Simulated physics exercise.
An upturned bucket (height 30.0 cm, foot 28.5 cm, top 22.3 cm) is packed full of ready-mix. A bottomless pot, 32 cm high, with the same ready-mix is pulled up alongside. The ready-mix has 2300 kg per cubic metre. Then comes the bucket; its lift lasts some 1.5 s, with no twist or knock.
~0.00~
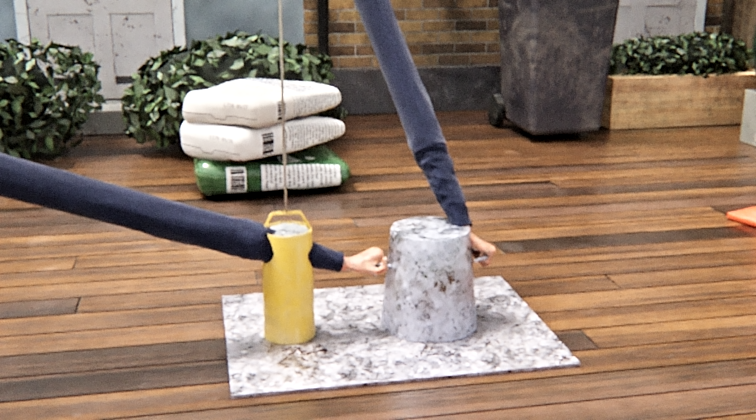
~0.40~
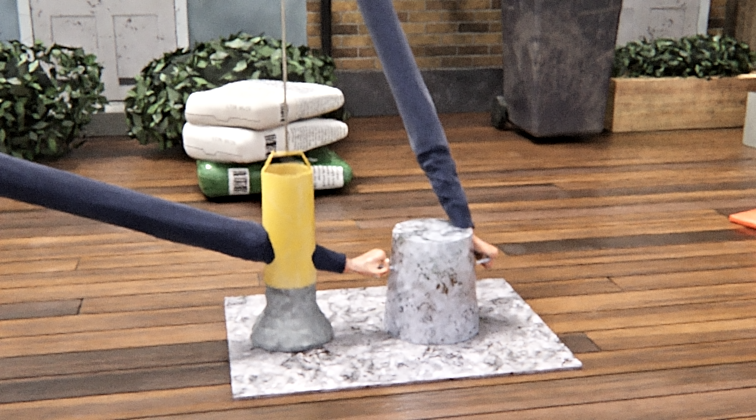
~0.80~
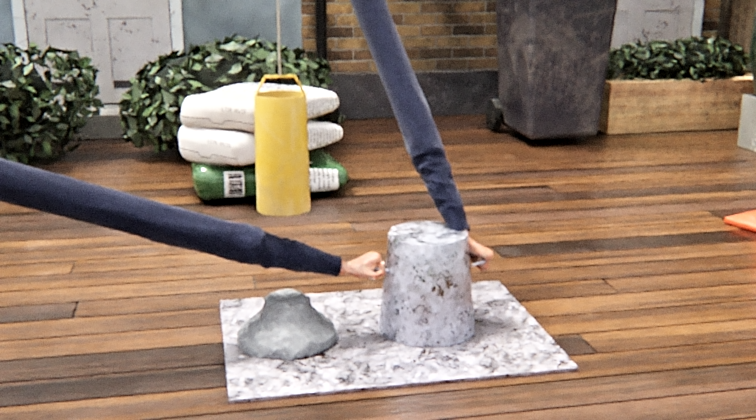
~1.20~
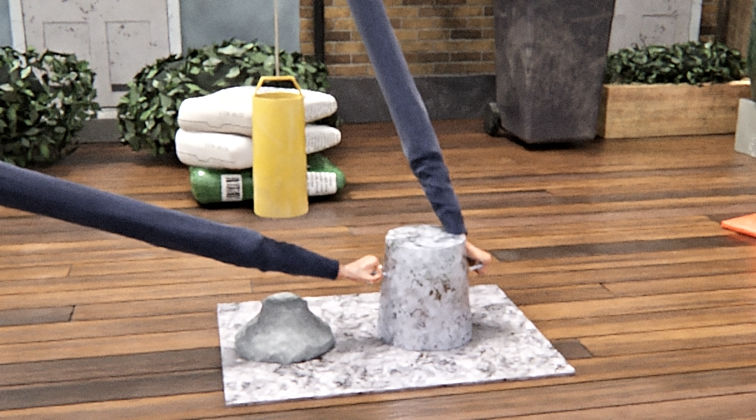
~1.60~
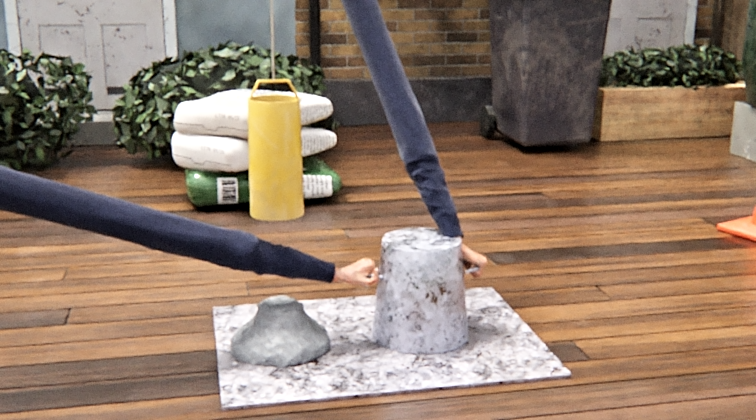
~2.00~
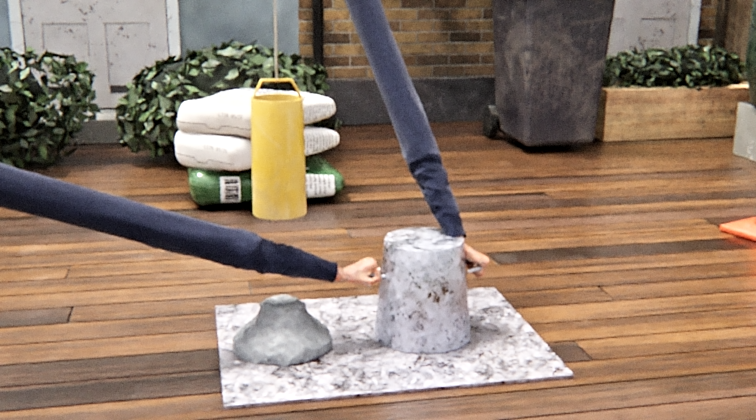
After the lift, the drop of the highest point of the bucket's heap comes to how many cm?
Expect roughly 14 cm.
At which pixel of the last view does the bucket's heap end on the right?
Around (498, 336).
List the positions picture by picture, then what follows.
The first frame shows middle of the pot's mouth at (287, 230), still down; middle of the bucket's top at (430, 229), not yet moved.
The second frame shows middle of the pot's mouth at (287, 171), raised 18 cm; middle of the bucket's top at (433, 231), not yet moved.
The third frame shows middle of the pot's mouth at (280, 95), raised 40 cm; the heap from the pot 13 cm high and 29 cm wide, top at (286, 298); middle of the bucket's top at (428, 233), not yet moved.
The fourth frame shows middle of the pot's mouth at (278, 97), raised 40 cm; the heap from the pot 13 cm high and 29 cm wide, top at (284, 302); middle of the bucket's top at (426, 237), not yet moved.
The fifth frame shows middle of the pot's mouth at (274, 100), raised 40 cm; the heap from the pot 13 cm high and 29 cm wide, top at (280, 305); middle of the bucket's top at (422, 240), not yet moved.
The sixth frame shows middle of the pot's mouth at (277, 99), raised 40 cm; the heap from the pot 13 cm high and 29 cm wide, top at (282, 304); middle of the bucket's top at (424, 239), not yet moved.
By 2.4 s, the bucket is up 7.9 cm; the ready-mix has come down 4.9 cm to 25 cm and is 34 cm wide.
By 2.7 s, the bucket is up 17 cm; the ready-mix has come down 14 cm to 16 cm and is 45 cm wide.
By 3.1 s, the bucket is up 30 cm; the ready-mix has come down 14 cm to 16 cm and is 46 cm wide.
By 3.6 s, the bucket is clear; the ready-mix has come down 14 cm to 16 cm and is 46 cm wide.
By 4.2 s, at rest, the bucket is clear; the ready-mix has come down 14 cm to 16 cm and is 46 cm wide.
